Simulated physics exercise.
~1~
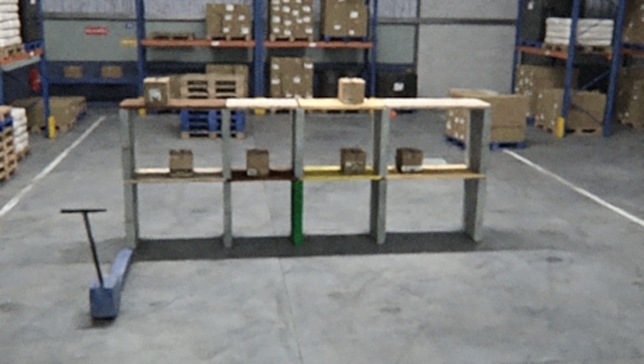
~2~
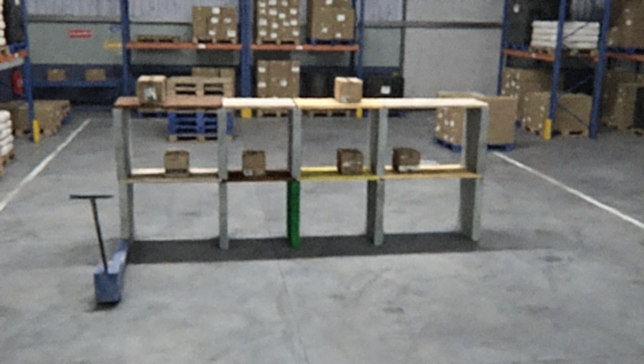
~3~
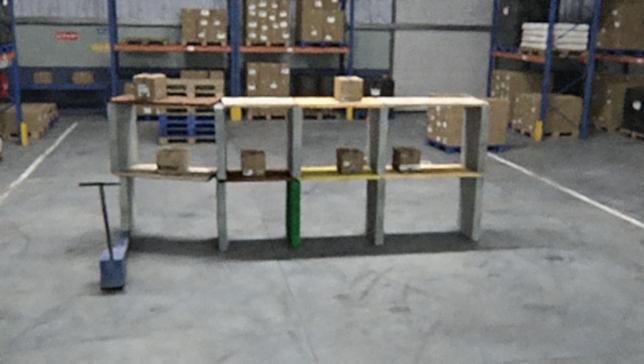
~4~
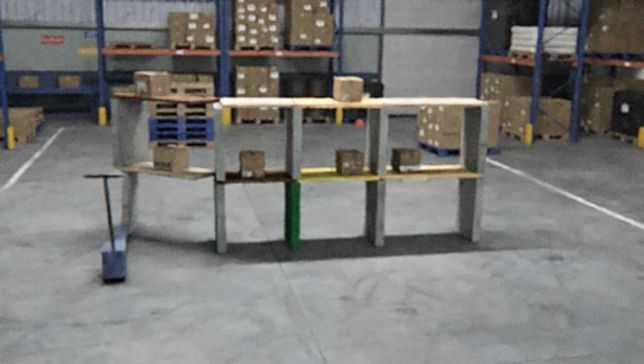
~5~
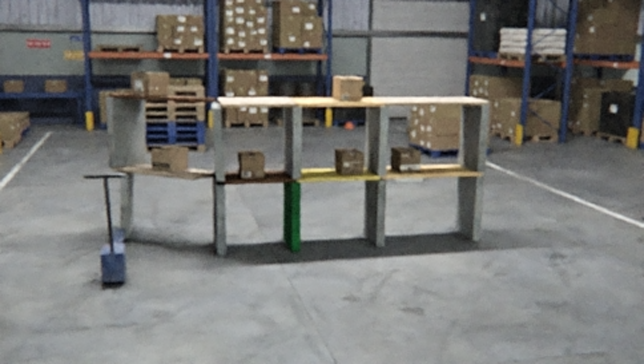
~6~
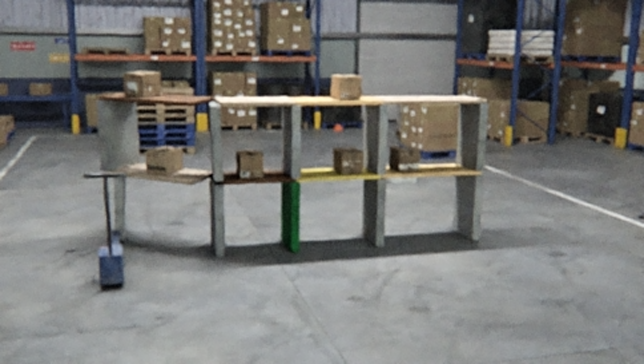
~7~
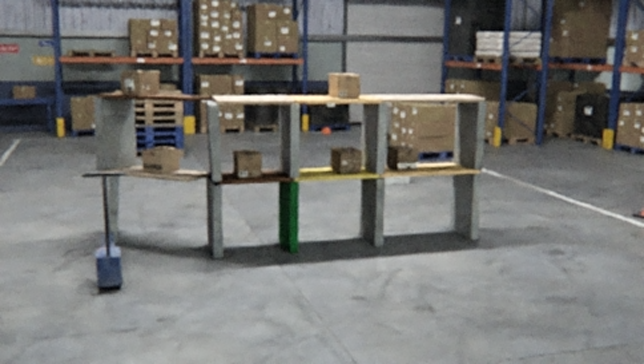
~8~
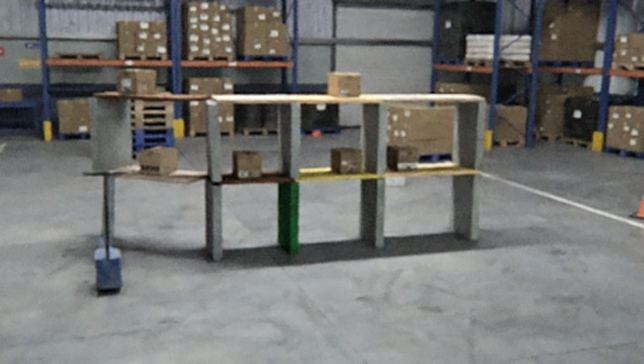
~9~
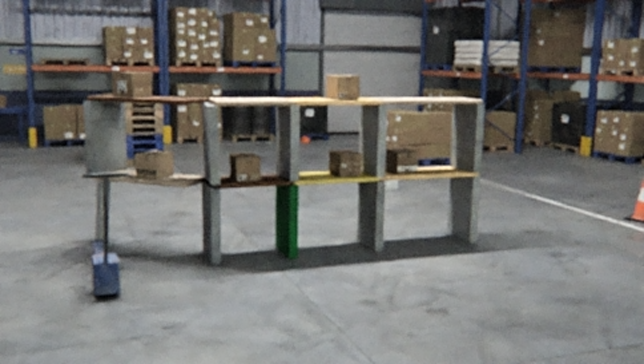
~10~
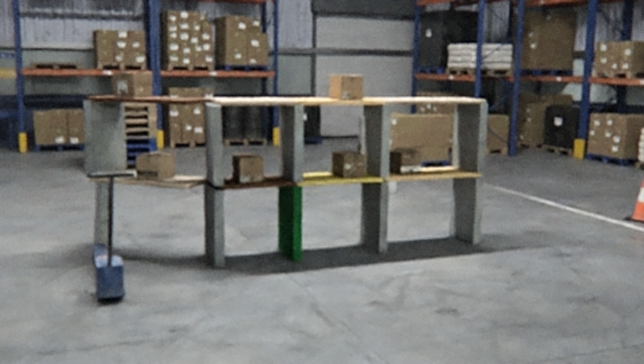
A blue floor jack slid up to the left end of a makeshift two-tier shelf holding small cartons and nudged the end upright back, skewing the boards there, but the shelf stayed standing, with the green upright and yellow board still in place.
